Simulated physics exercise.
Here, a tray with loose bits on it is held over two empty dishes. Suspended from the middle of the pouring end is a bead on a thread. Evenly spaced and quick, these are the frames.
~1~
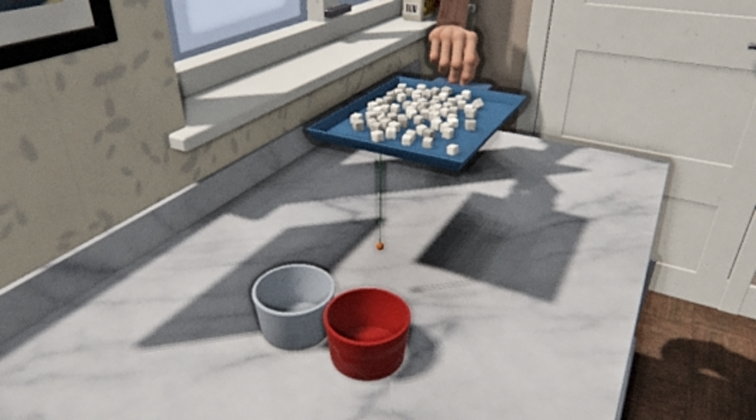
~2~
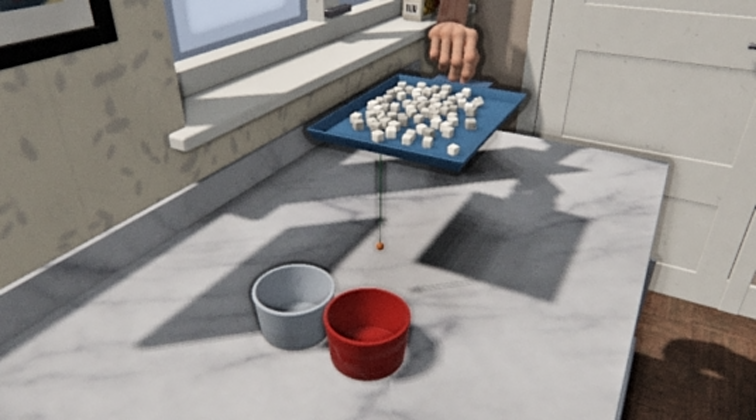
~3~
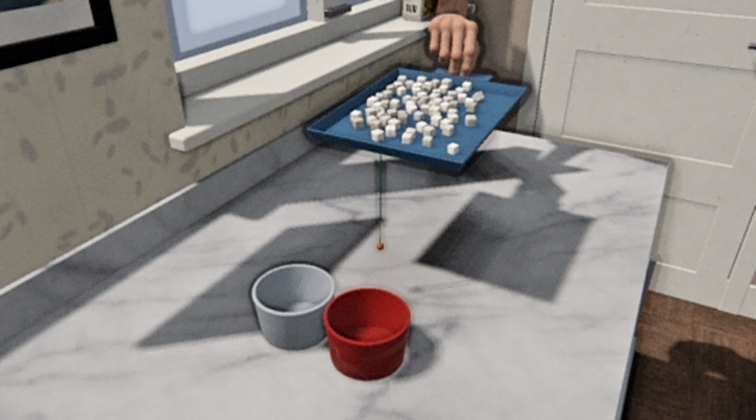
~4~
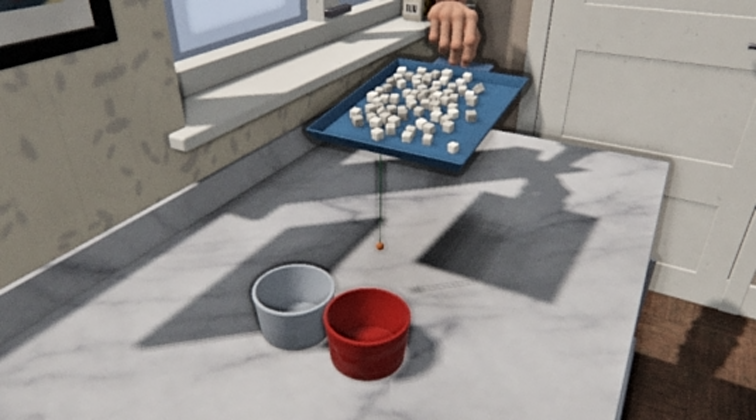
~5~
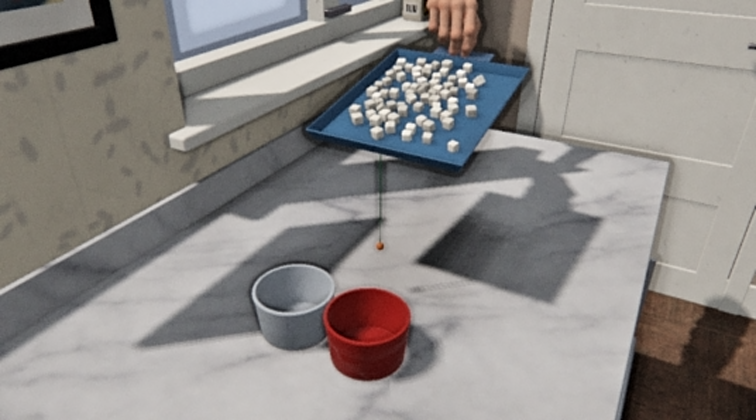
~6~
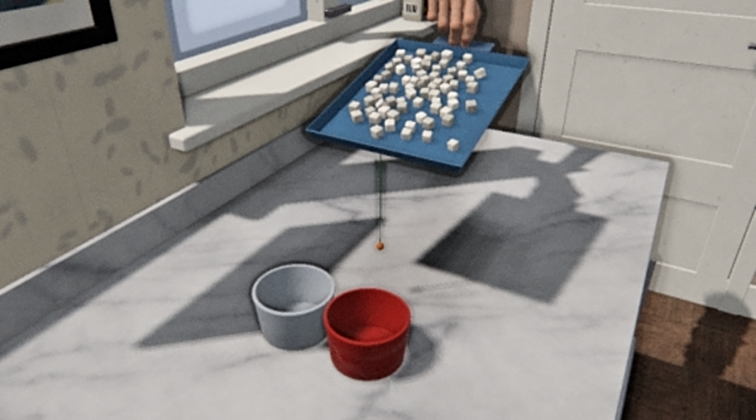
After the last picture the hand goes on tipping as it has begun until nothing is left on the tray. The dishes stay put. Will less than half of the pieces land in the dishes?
The caught share falls below half.
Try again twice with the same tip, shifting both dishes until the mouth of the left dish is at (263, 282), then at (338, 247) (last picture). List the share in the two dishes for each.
First 10 per cent, second 20 per cent.
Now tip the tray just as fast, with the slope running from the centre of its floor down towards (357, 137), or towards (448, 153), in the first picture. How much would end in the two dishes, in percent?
In order, 0 in a hundred and 0 in a hundred.
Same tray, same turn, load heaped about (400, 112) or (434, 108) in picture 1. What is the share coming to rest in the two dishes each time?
First case around 20 %, second case around 10 %.
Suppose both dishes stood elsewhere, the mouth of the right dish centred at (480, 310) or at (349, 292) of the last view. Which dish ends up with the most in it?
Try 1: The dish at left; try 2: The dish at right.
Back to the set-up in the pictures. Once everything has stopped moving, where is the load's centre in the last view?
Once nothing moves, the middle sits near (385, 309).
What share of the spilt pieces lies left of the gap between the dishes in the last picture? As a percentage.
I'd put it at close to 10 per cent.
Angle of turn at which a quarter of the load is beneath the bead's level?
That happens at around 70°.
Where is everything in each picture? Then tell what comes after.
Corners of the pouring end at (314, 128) and (459, 159), level; middle of the load at (411, 111), sugar cubes; left dish at (272, 327); right dish at (346, 356); bead on its thread at (380, 246), in the first picture.
Corners of the pouring end at (314, 128) and (459, 159), level; middle of the load at (411, 109), in the second picture.
Corners of the pouring end at (314, 128) and (459, 159), tipped barely, level across its low end; middle of the load at (411, 106), in the third picture.
Corners of the pouring end at (313, 128) and (459, 160), tipped a little, level across its low end; middle of the load at (411, 100), in the fourth picture.
Corners of the pouring end at (313, 128) and (458, 161), tipped a little, level across its low end; middle of the load at (410, 94), in the fifth picture.
Corners of the pouring end at (313, 128) and (458, 162), tipped a little, level across its low end; middle of the load at (410, 89); left dish at (272, 327); right dish at (346, 356), in the sixth picture.
Soon after the last picture, tray tipped steeply; most on the tray; about a quarter in the air.
A little later, tray tipped right over; about a third on the tray; a small part in the right dish; a small part in the left dish; about a third outside both; about a quarter in the air.
Later still, tray tipped past a quarter turn; a small part in the right dish; a small part in the left dish; most outside both.
At rest, tray tipped past a quarter turn; a small part in the right dish; a small part in the left dish; most outside both.
